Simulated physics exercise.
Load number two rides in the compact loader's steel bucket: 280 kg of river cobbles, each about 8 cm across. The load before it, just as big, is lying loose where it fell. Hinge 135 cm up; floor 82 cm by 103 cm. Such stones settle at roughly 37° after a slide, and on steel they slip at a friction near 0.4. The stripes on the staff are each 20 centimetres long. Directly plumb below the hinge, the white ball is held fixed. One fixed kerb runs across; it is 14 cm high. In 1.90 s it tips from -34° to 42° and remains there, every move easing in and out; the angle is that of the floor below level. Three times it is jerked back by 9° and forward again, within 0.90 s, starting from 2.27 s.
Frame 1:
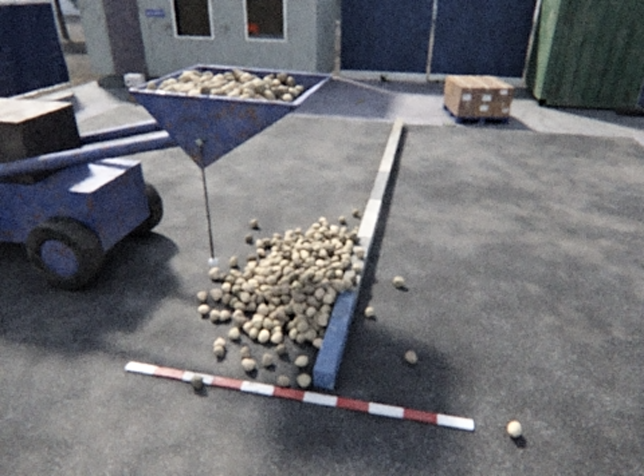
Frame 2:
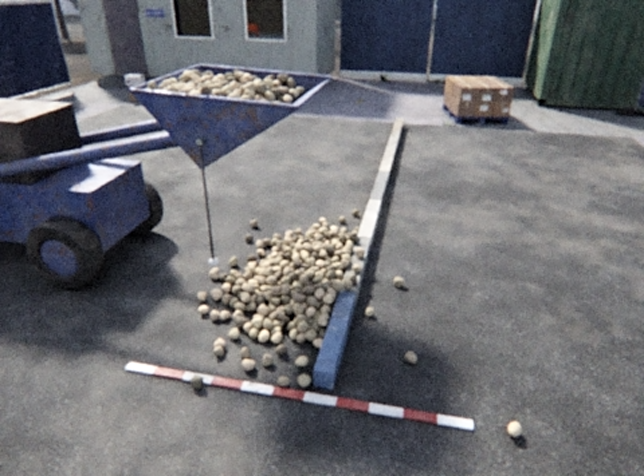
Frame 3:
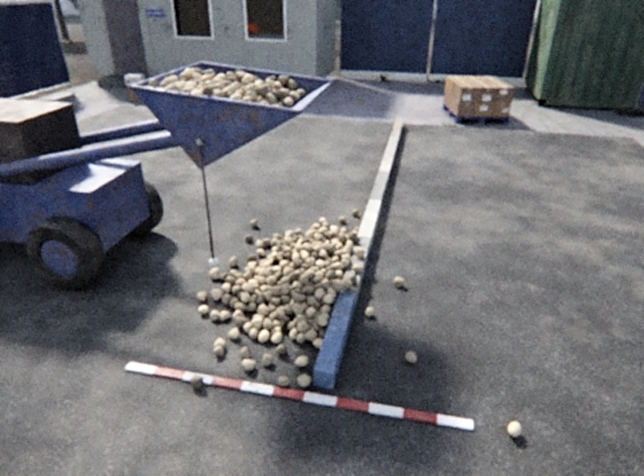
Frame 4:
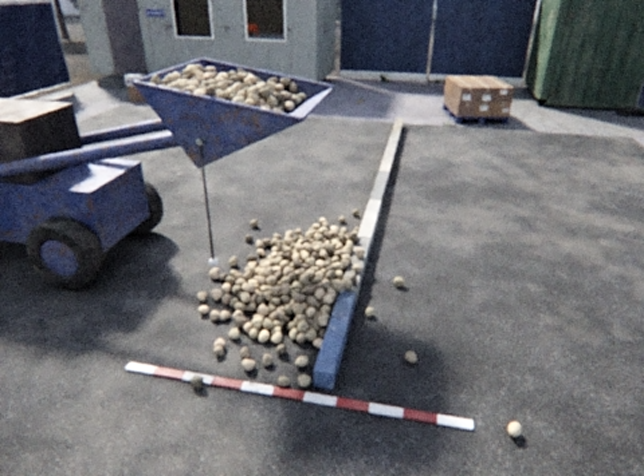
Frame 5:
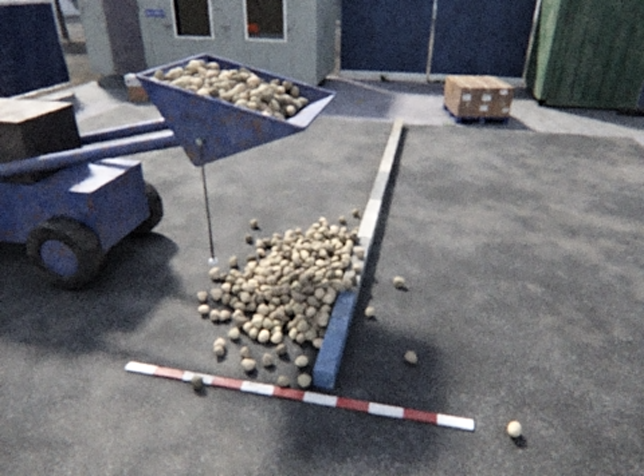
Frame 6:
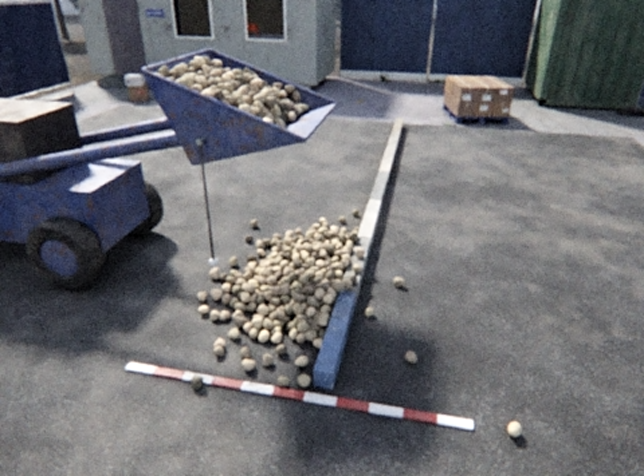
The clip opens on a blue loader at left, its raised bucket full of pale, rounded stones above a loose heap against a kerb. The bucket barely moves at first, then tilts gradually forward, its right-hand lip lowering and its back edge rising, while the heap below stays still.
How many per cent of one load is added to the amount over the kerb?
About 49 per cent of a load.
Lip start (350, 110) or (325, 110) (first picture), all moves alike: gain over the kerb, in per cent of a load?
About 95 and 75 per cent.
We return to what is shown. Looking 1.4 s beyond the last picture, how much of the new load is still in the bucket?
Around 15 in a hundred.
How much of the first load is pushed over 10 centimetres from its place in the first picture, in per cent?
Estimate: 5 %, roughly.
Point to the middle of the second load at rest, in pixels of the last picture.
They come to rest centred about (353, 281).
Then, 0.8 s after the last picture the floor is at 30°; in per cent of one load, 96 in the bucket, 103 on this side of the kerb, 1 over the kerb; the foremost stones are at (384, 301).
Then, 1.4 s after the last picture the floor is at 42°; in per cent of one load, 14 in the bucket, 170 on this side of the kerb, 16 over the kerb; the foremost stones are at (420, 316).
Then, 3.0 s after the last picture the floor is at 42°; in per cent of one load, 0 in the bucket, 150 on this side of the kerb, 50 over the kerb; the foremost stones are at (523, 297).
Then, 5.5 s after the last picture the floor is at 42°; in per cent of one load, 0 in the bucket, 150 on this side of the kerb, 50 over the kerb; the foremost stones are at (523, 297). Net gain over the kerb, 49.
